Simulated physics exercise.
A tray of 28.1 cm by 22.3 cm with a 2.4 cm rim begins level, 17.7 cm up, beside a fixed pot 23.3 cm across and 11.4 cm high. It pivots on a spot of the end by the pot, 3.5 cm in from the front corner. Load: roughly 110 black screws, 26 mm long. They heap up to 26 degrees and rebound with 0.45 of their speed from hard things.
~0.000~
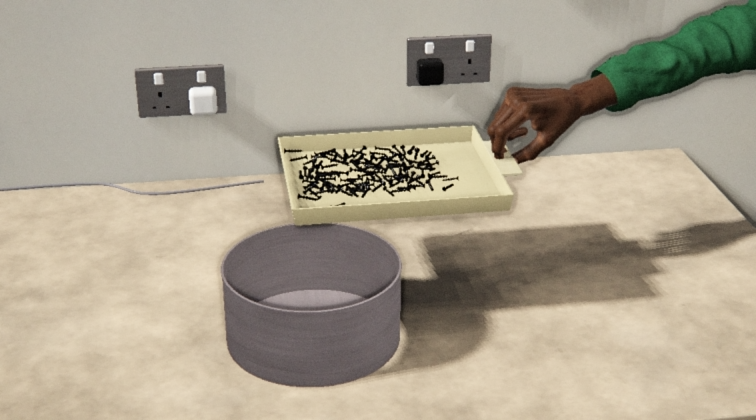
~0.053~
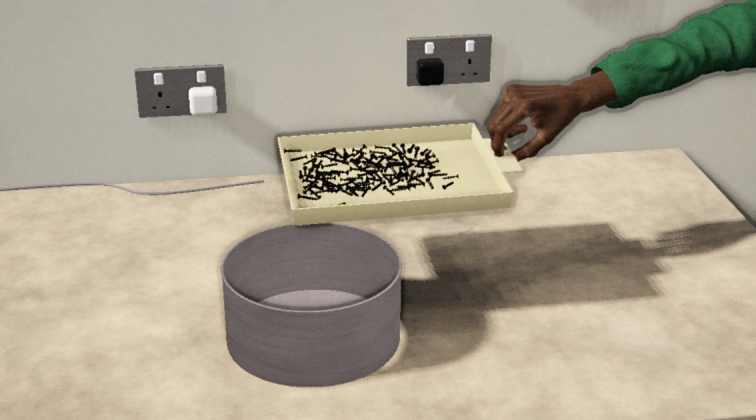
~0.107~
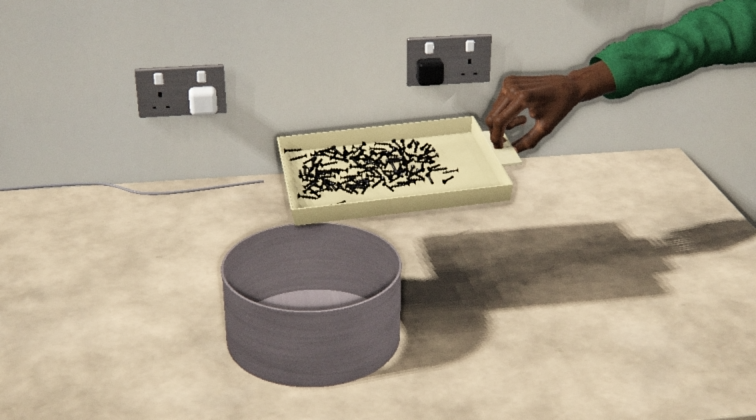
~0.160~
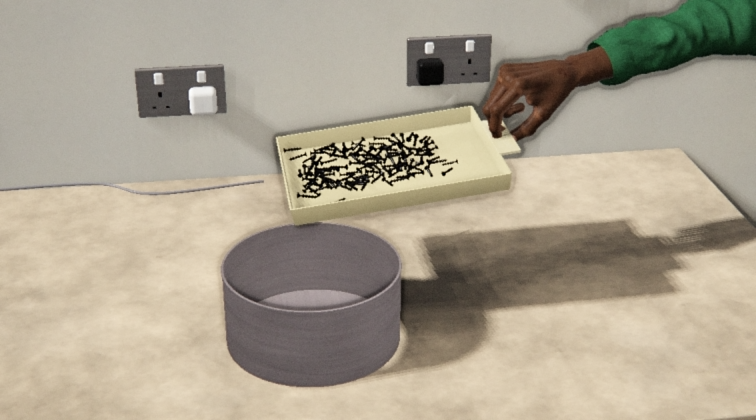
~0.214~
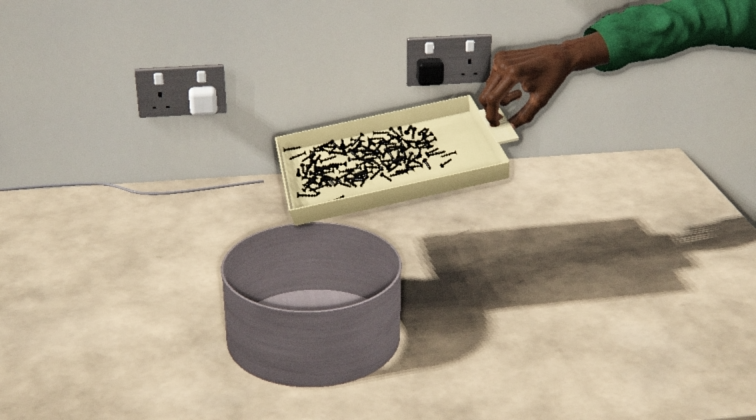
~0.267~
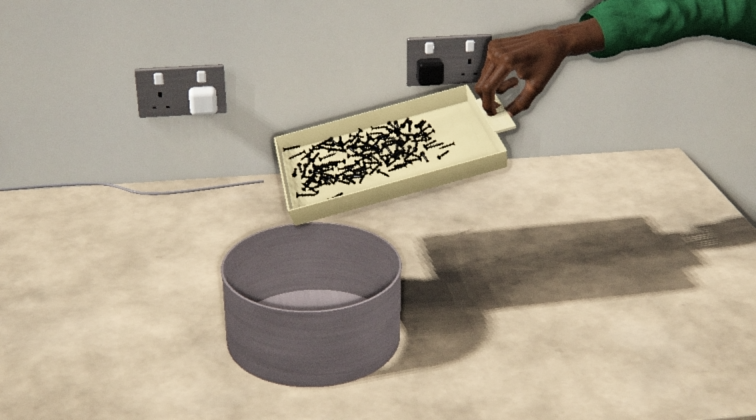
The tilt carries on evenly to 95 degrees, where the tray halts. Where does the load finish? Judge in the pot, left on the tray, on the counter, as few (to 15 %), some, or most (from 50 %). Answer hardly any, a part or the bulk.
Pot: A part, tray: Hardly any, counter: The bulk.
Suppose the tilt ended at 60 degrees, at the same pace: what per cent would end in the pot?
Then about 0 per cent.
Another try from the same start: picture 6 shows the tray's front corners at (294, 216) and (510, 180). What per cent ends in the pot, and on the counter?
Pot 100, counter 0.
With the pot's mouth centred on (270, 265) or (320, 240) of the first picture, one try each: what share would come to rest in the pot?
About 45 and 65 per cent.
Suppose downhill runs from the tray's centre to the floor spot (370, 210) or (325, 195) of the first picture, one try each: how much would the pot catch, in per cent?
About 100 and 75 per cent.
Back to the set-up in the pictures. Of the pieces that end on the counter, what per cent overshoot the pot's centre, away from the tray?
Some 100 per cent.
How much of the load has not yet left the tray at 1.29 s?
Some 95 per cent of the load.
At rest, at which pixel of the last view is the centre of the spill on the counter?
Around (226, 286).
Then, at 0.88 s, tilt 52 degrees; the tray holds 100 %, the pot 0 %.
After 1.29 s, tilt 77 degrees; the tray holds 95 %, the pot 0 %.
Then, at 1.78 s, tilt 95 degrees; the tray holds 25 %, the pot 15 %.
By 2.8 s all is still; pot 30 %, tray 0 %, counter 70 %.
